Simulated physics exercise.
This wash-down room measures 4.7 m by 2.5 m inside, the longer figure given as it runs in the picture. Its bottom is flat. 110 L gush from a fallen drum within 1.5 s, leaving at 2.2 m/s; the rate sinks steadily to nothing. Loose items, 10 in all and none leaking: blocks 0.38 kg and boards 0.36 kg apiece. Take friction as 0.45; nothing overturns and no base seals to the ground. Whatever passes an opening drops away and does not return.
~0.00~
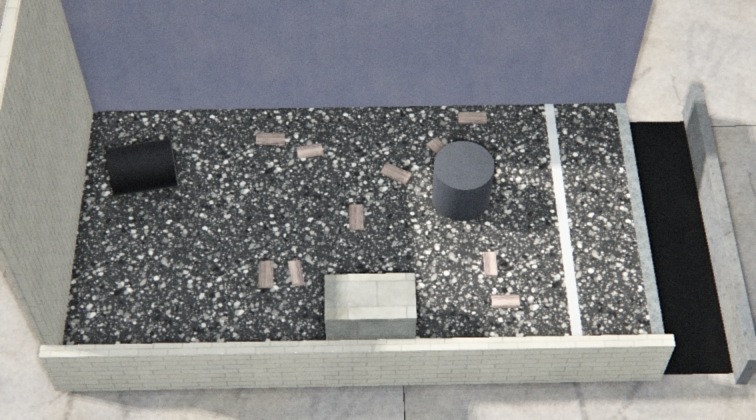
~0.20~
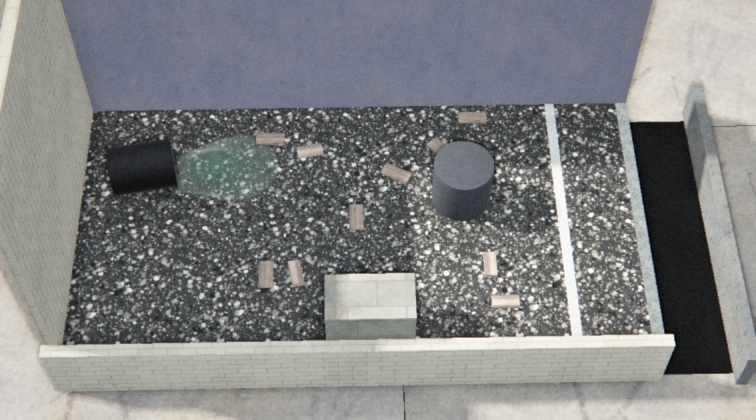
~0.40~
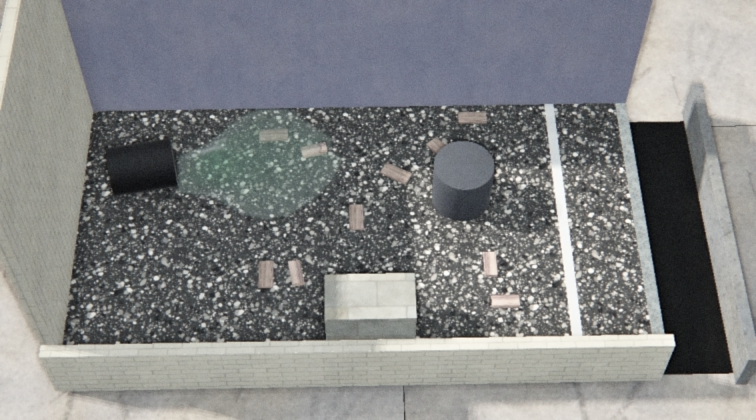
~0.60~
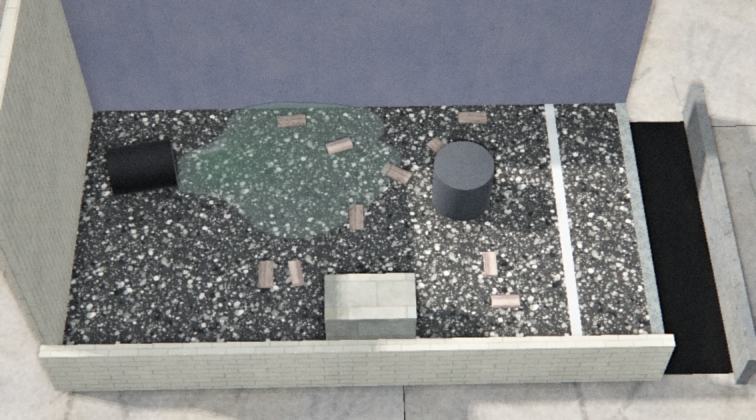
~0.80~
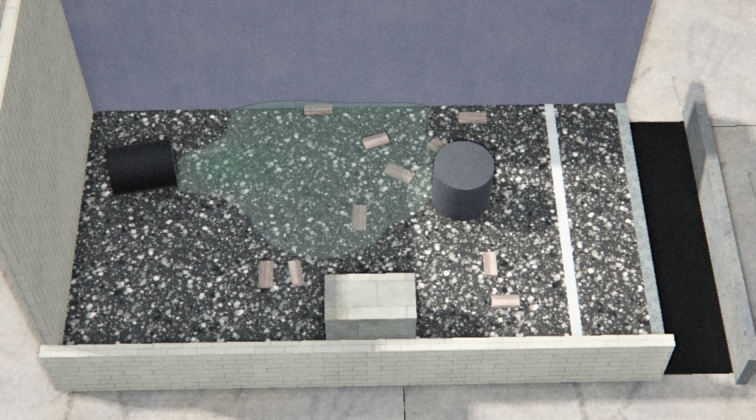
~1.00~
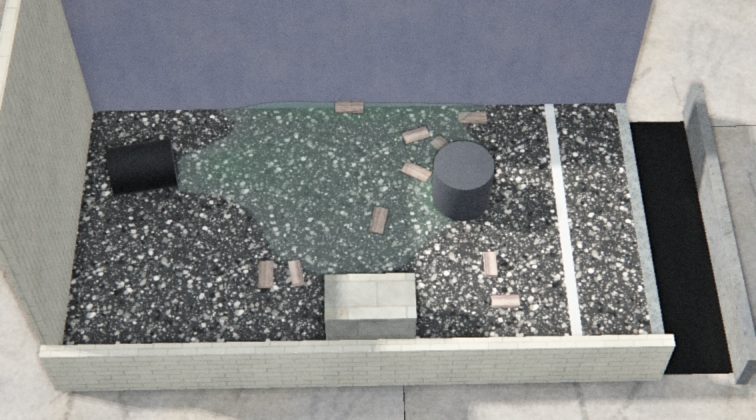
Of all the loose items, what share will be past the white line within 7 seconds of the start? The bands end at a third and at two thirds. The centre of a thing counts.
That comes to two thirds or above.
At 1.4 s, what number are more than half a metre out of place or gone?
I count 4.
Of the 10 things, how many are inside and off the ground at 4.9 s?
0 of them.
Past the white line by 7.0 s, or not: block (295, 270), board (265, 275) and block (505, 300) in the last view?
In turn: Short, short, past.
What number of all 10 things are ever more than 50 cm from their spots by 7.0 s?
I count 8.
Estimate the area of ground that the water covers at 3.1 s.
Roughly 4.5 m2.
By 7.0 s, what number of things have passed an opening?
By then 6.
After 1.4 s 0 of 10 are over the mark; 6 afloat.
After 3.1 s 8 of 10 are over the mark; 1 afloat.
After 4.9 s 8 of 10 are over the mark; 0 afloat.
After 7.0 s 8 of 10 are over the mark; 0 afloat.
